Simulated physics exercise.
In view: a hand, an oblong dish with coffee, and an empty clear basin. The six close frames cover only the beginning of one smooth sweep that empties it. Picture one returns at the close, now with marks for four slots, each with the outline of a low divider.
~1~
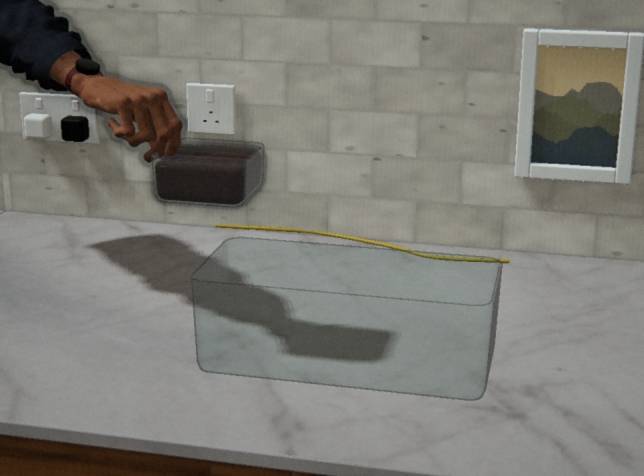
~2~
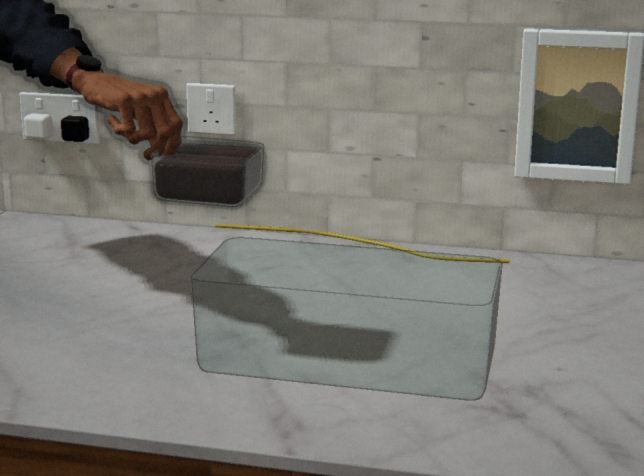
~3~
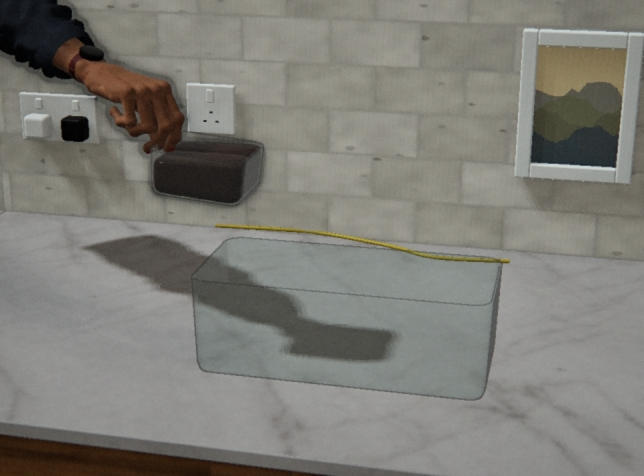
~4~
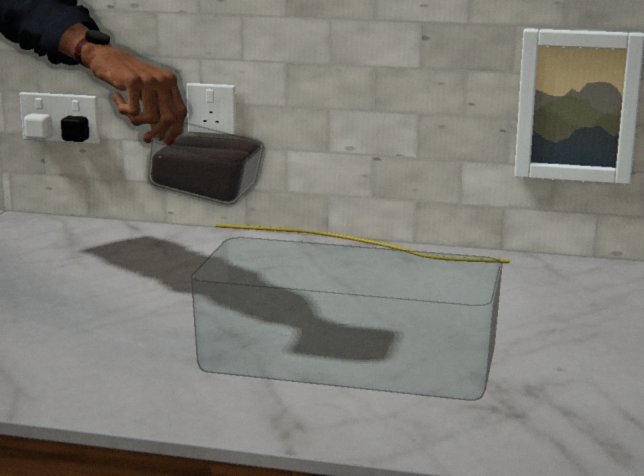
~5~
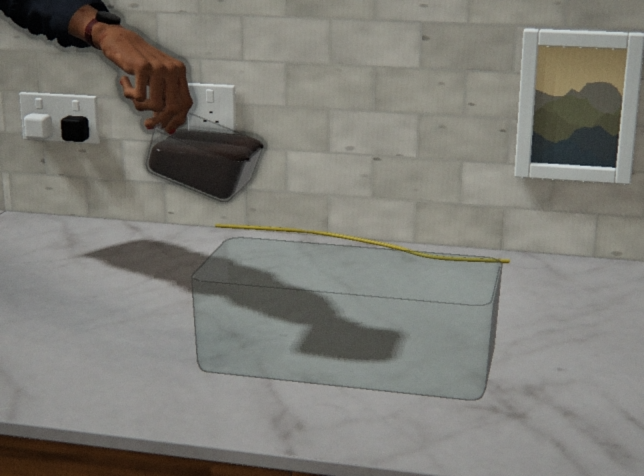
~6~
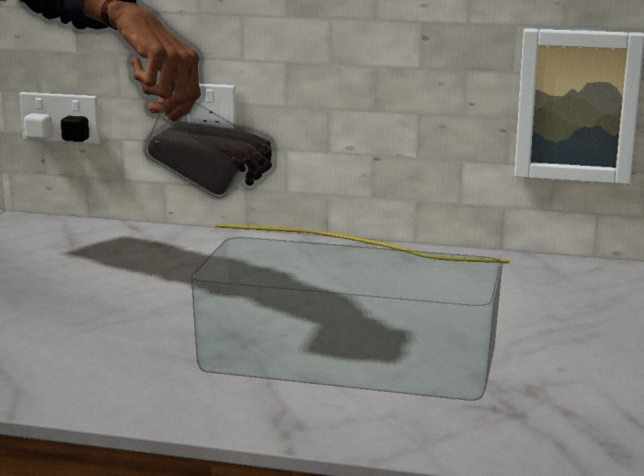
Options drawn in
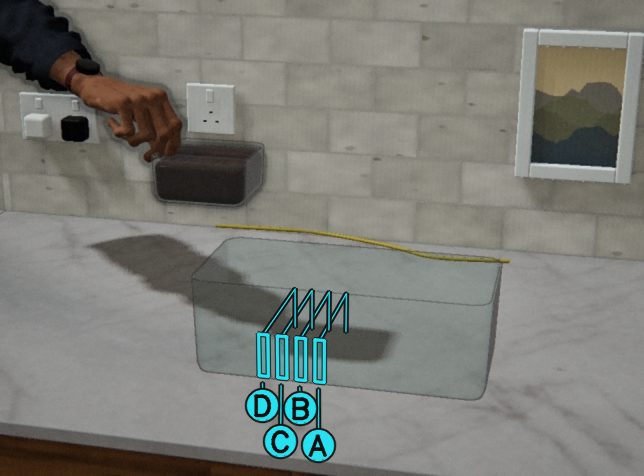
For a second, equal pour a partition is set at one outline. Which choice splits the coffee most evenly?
The answer is position A.
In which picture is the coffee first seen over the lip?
Picture 5.
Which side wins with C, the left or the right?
More ends on the right.
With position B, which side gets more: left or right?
The right one.
On the marked copy, A at (318, 389); B at (299, 387); C at (281, 385); D at (262, 383).
Choosing A, about 49 % ends left of the wall and 50 % right of it.
Choosing B, about 27 % ends left of the wall and 71 % right of it.
Choosing C, about 10 % ends left of the wall and 89 % right of it.
Choosing D, about 6 % ends left of the wall and 93 % right of it.
